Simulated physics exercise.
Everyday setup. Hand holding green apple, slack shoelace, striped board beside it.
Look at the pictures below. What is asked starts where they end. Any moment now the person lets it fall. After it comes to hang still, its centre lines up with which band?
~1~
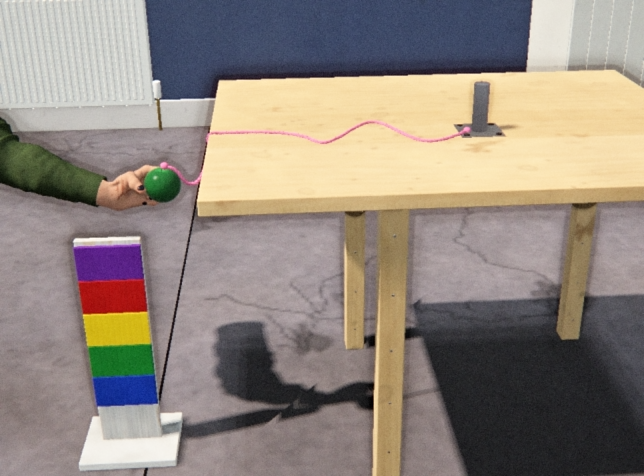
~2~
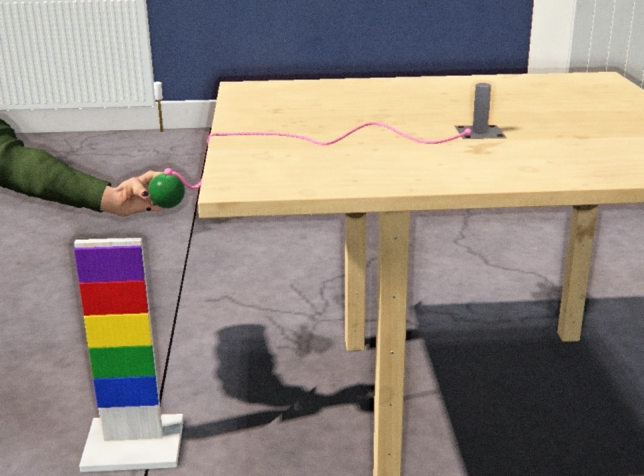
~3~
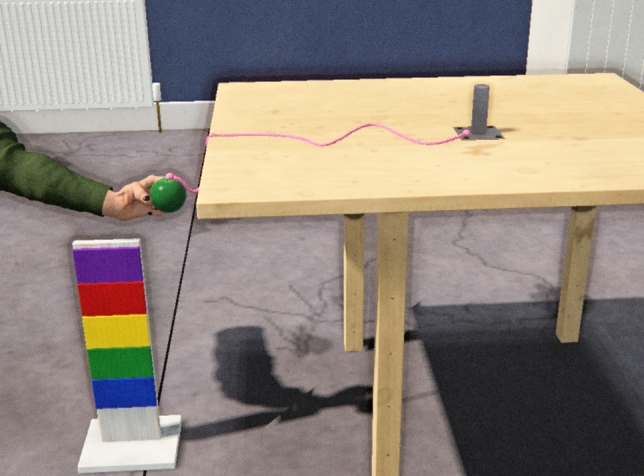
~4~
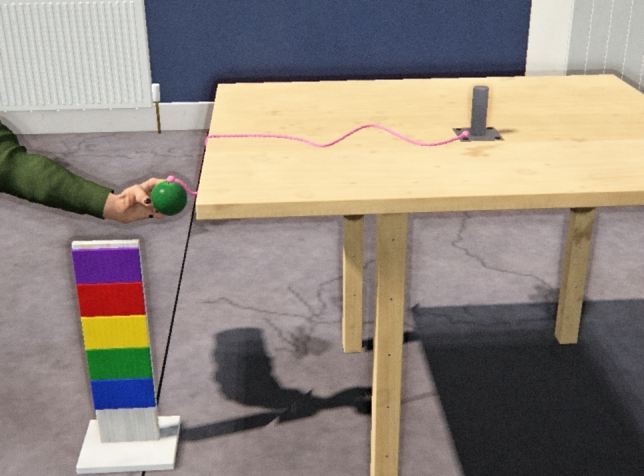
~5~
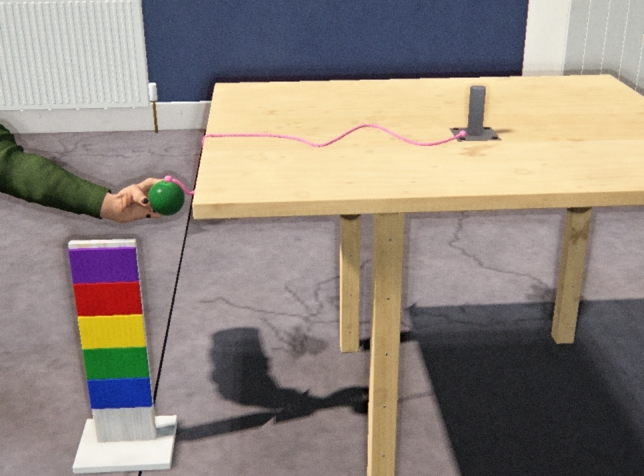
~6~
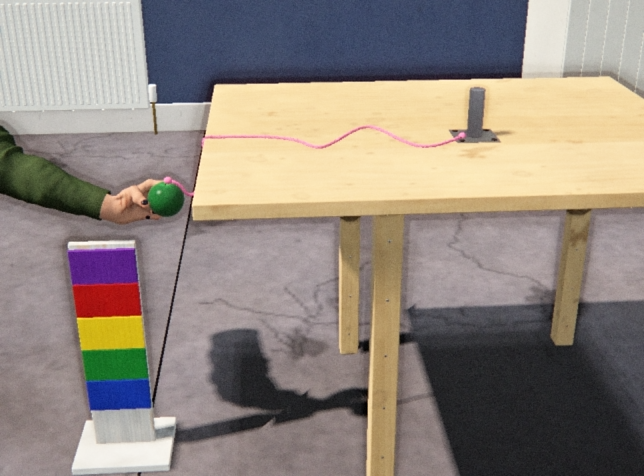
It lines up with yellow.
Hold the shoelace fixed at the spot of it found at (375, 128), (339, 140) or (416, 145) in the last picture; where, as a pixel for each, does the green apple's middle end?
In order of the tries: About (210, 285), about (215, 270), about (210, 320).
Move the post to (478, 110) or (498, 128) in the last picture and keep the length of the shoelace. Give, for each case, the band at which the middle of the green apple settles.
For the first try, red; for the second, red.
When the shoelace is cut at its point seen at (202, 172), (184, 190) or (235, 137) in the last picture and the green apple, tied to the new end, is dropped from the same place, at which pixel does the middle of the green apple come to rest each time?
(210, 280), (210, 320), (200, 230).
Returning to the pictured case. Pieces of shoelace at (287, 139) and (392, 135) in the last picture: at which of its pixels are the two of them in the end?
First near (204, 150), second near (361, 136).
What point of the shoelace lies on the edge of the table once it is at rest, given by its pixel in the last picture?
Near (292, 140).
A little later, apple near (242, 313); level with yellow.
Next, apple near (209, 319); level with yellow.
When it is over, apple near (213, 321); level with yellow. At yellow.
